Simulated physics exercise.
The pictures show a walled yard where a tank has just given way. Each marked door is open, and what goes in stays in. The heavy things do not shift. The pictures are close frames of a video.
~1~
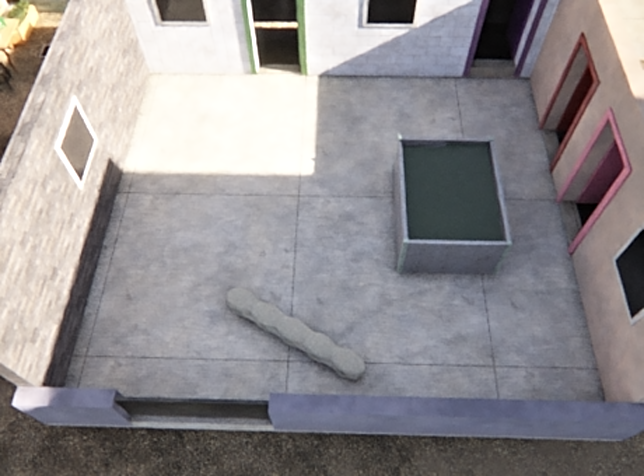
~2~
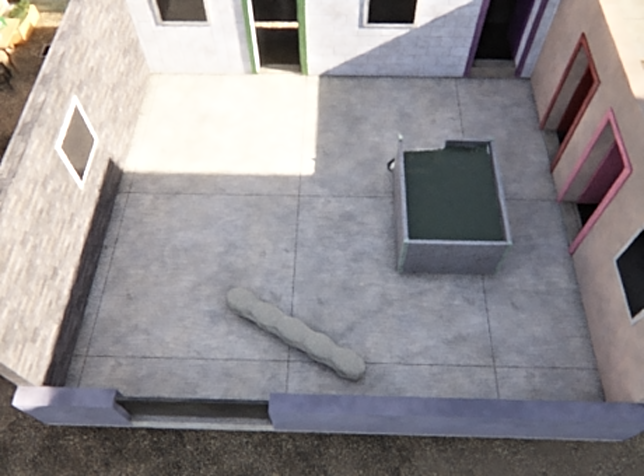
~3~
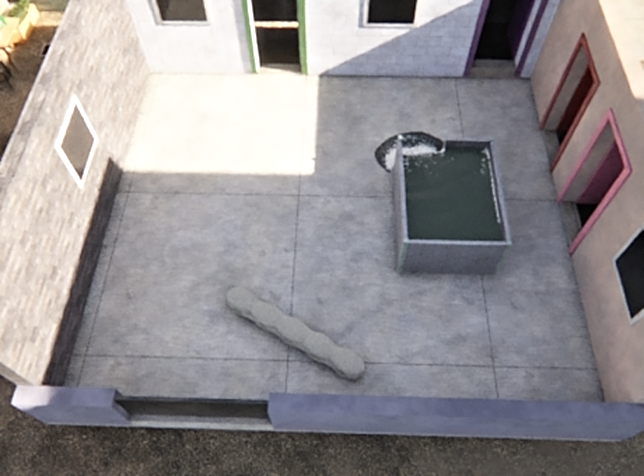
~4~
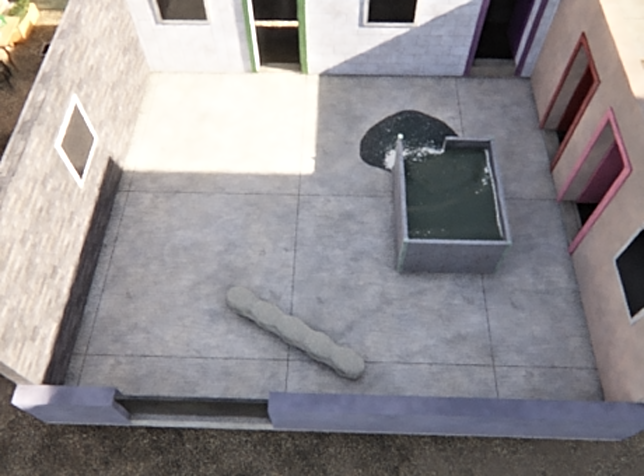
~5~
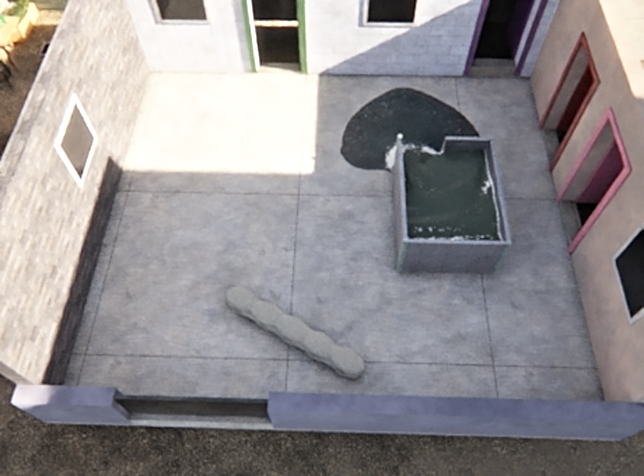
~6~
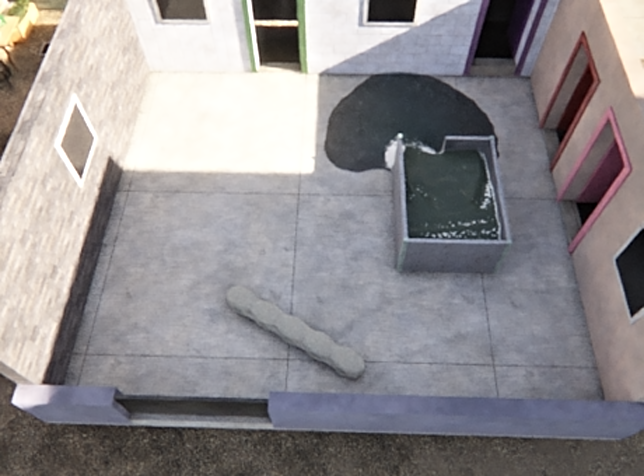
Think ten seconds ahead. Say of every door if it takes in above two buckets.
In the end: The red door floods; the green door floods; the pink door holds within the limit; the purple door holds within the limit.
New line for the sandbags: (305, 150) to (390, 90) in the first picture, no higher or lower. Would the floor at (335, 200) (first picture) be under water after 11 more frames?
Answer: Covered.
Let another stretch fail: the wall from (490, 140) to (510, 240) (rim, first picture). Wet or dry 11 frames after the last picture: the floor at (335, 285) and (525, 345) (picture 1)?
In that order: No water, under water.
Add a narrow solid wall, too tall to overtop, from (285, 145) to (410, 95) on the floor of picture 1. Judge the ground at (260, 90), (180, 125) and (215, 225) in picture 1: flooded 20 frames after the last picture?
In that order: Covered, no water, covered.
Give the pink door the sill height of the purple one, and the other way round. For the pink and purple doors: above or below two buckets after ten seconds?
One by one: The pink one keeps below it, the purple one passes that mark.
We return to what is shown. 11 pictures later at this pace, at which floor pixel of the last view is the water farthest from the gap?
Roughly at (177, 73).
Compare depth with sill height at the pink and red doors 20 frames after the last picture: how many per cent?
In turn 30 and 210 per cent.
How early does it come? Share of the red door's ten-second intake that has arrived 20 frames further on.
Some 10 per cent.
A moment on, water covers 20 % of the floor; the red door not reached, the green door wet at the sill, nothing in, the pink door not reached, the purple door wet at the sill, nothing in.
Next, water covers 20 % of the floor; the red door wet at the sill, nothing in, the green door under two buckets in, the pink door not reached, the purple door wet at the sill, nothing in.
Then, water covers 35 % of the floor; the red door under two buckets in, the green door over two buckets in, the pink door wet at the sill, nothing in, the purple door wet at the sill, nothing in.
Later, water covers 60 % of the floor; the red door over two buckets in, the green door over two buckets in, the pink door wet at the sill, nothing in, the purple door wet at the sill, nothing in.
In the end, water covers 85 % of the floor; the red door over two buckets in, the green door over two buckets in, the pink door wet at the sill, nothing in, the purple door wet at the sill, nothing in.
